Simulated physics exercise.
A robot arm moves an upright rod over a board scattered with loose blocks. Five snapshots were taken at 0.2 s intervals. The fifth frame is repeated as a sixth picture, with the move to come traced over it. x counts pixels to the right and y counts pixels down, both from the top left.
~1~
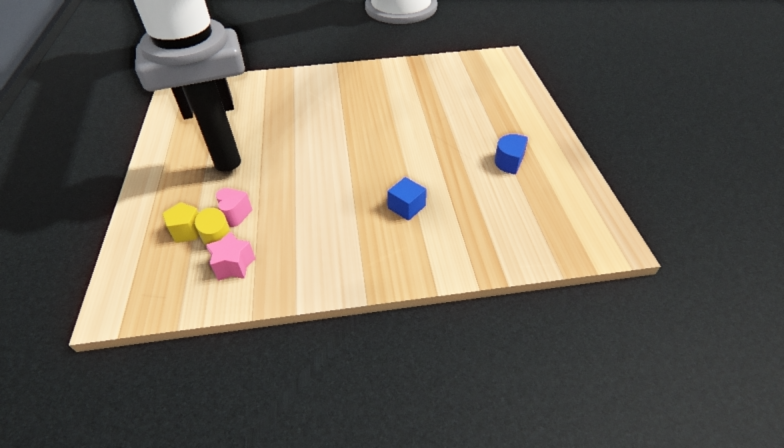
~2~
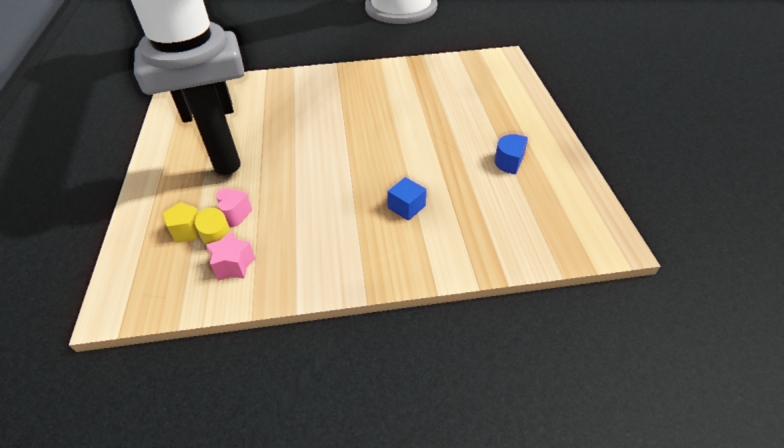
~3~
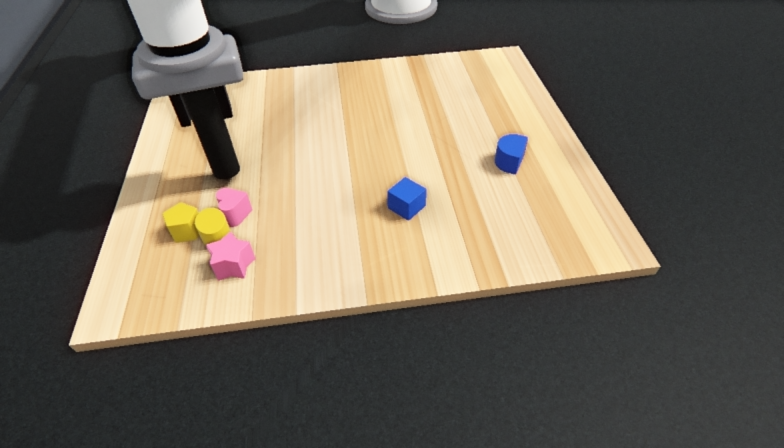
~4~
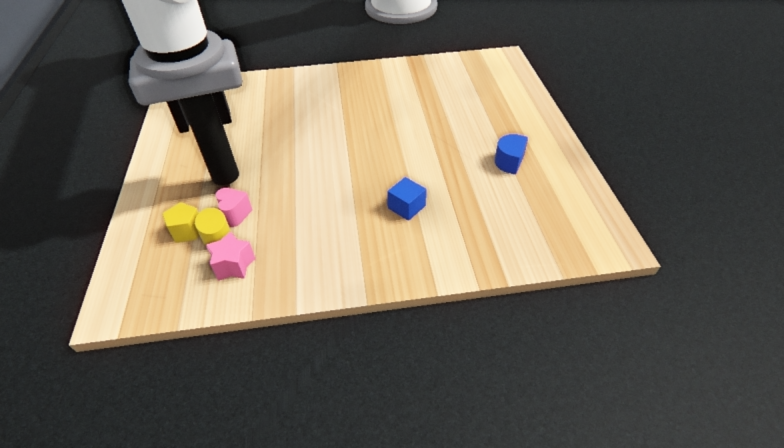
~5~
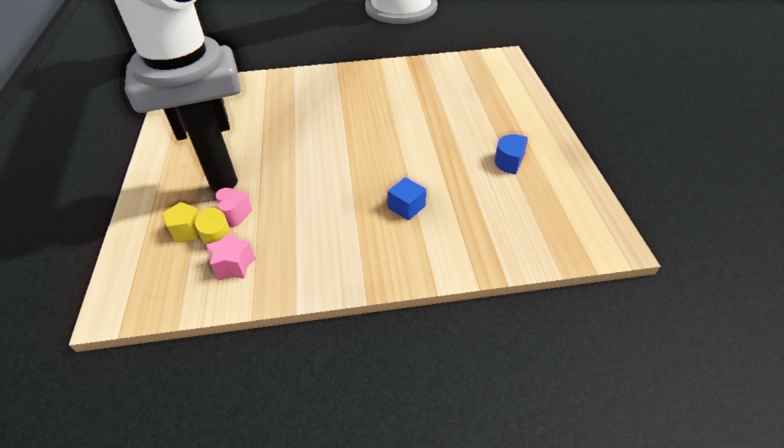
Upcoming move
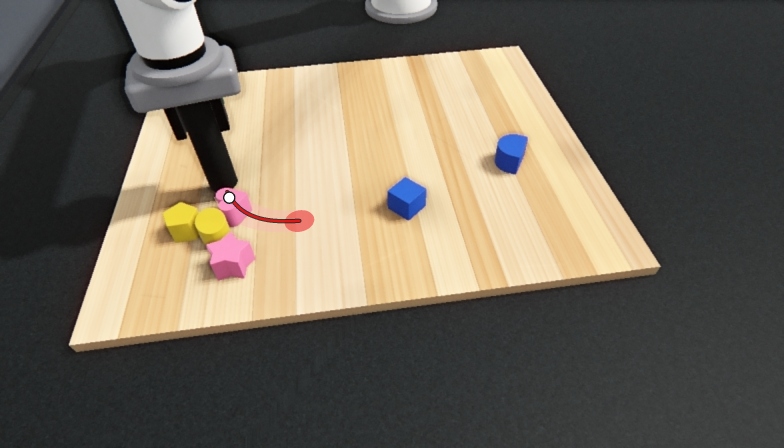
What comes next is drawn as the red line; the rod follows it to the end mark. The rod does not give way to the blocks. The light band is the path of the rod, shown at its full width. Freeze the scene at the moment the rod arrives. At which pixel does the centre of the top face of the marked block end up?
I'd expect the centre of its top face to be at (254, 227).
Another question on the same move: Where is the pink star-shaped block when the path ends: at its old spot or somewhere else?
Stays where it is.
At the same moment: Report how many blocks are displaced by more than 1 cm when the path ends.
I'd put the number at one.
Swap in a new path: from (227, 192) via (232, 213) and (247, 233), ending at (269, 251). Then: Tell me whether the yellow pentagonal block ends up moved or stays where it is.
At the end of the path, it will still be in place.
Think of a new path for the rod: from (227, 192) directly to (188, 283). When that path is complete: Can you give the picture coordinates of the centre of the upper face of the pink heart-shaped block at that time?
At pixel (233, 213).
Drawn move, from (227, 192) through (241, 209) and (267, 220) to (299, 221); the dot is on the pink heart-shaped block.
The first path, step by step. One third of the way, rod at (239, 202); pink heart-shaped block at (241, 214).
Two thirds of the way, rod at (266, 212); pink heart-shaped block at (253, 227), turned 55° clockwise.
At the end, rod at (297, 212); yellow oval still; pink star-shaped block still; pink heart-shaped block at (254, 227), turned 60° clockwise.
